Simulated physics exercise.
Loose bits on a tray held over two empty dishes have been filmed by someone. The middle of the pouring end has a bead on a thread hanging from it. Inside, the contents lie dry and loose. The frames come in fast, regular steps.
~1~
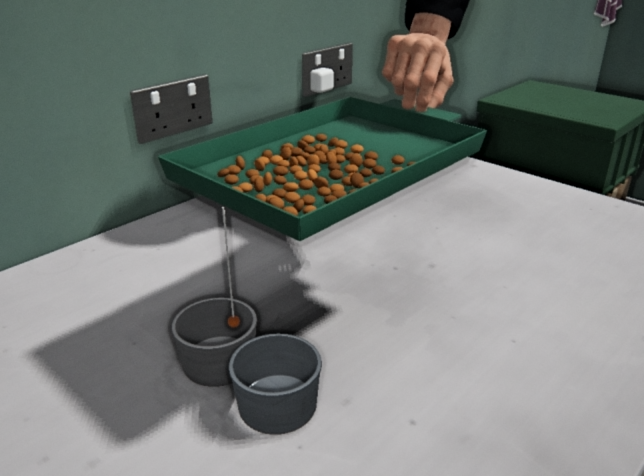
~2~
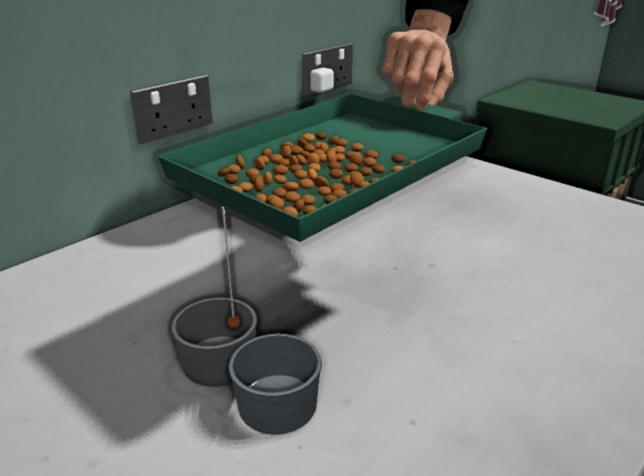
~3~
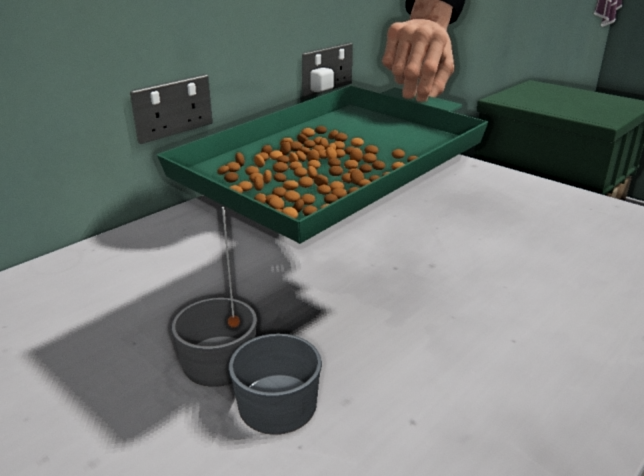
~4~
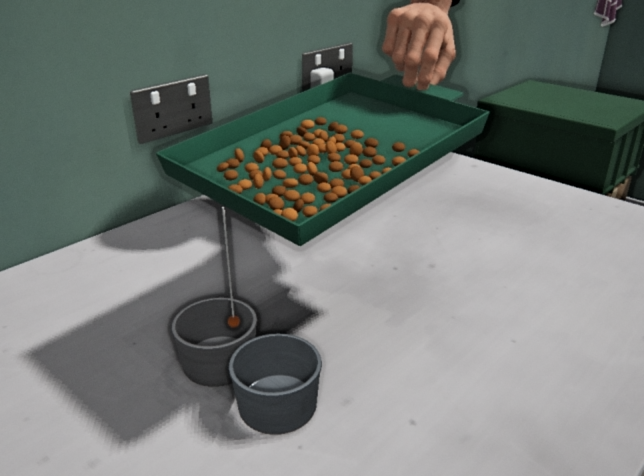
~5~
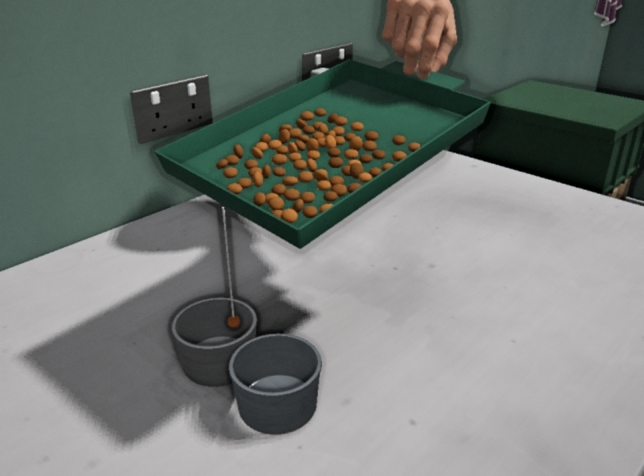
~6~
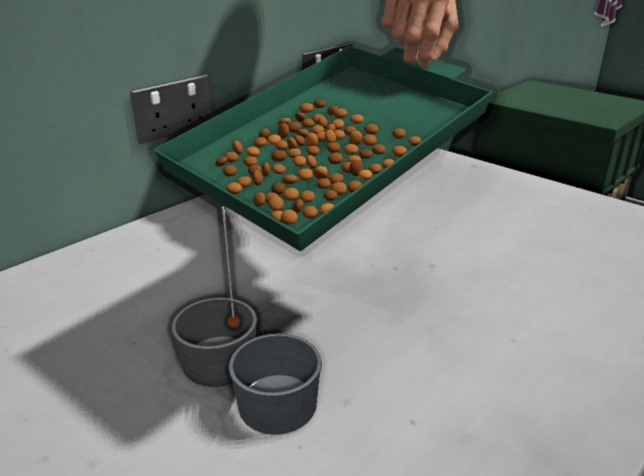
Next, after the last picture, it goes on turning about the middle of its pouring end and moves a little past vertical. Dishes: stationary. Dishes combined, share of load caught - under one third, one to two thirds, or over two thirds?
One to two thirds.
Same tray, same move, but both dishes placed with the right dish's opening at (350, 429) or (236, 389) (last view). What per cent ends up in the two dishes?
90 %, 50 %.
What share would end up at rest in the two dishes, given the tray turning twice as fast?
That works out at about 50 percent.
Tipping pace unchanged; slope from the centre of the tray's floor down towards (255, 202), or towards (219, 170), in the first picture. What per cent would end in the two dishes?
Case one near 0 %; case two near 20 %.
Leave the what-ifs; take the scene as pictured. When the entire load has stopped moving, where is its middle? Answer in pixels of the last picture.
Resting centre, last frame: Roughly (276, 411).
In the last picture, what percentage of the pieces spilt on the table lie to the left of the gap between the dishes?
That's roughly 50 per cent of the pieces.
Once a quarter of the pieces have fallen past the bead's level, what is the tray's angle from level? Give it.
About 100 degrees.
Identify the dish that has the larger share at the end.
Fuller at the end: The rightward dish.
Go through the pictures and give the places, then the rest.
In the first frame, corners of the pouring end near (164, 156) and (299, 215), level; middle of the load near (314, 169), bits of cat kibble; left dish near (184, 357); right dish near (243, 403); bead on its thread near (234, 321).
In the second frame, corners of the pouring end near (164, 156) and (299, 216), level; middle of the load near (314, 168).
In the third frame, corners of the pouring end near (163, 154) and (299, 218), tipped barely, lowest at the right corner; middle of the load near (314, 165).
In the fourth frame, corners of the pouring end near (162, 153) and (299, 222), tipped a little, lowest at the right corner; middle of the load near (314, 160).
In the fifth frame, corners of the pouring end near (161, 151) and (298, 225), tipped a little, lowest at the right corner; middle of the load near (313, 155).
In the sixth frame, corners of the pouring end near (160, 149) and (298, 229), tipped a little, lowest at the right corner; middle of the load near (313, 151); left dish near (184, 357); right dish near (243, 403).
Shortly afterwards, tray tipped steeply; the whole lot on the tray.
Next, tray tipped right over; all but a few on the tray; only a few in the right dish; only a few outside both; only a few in the air.
Some moments later, tray tipped past a quarter turn; near half in the right dish; near half outside both.
In the end, tray tipped past a quarter turn; near half in the right dish; none at all in the left dish; near half outside both.
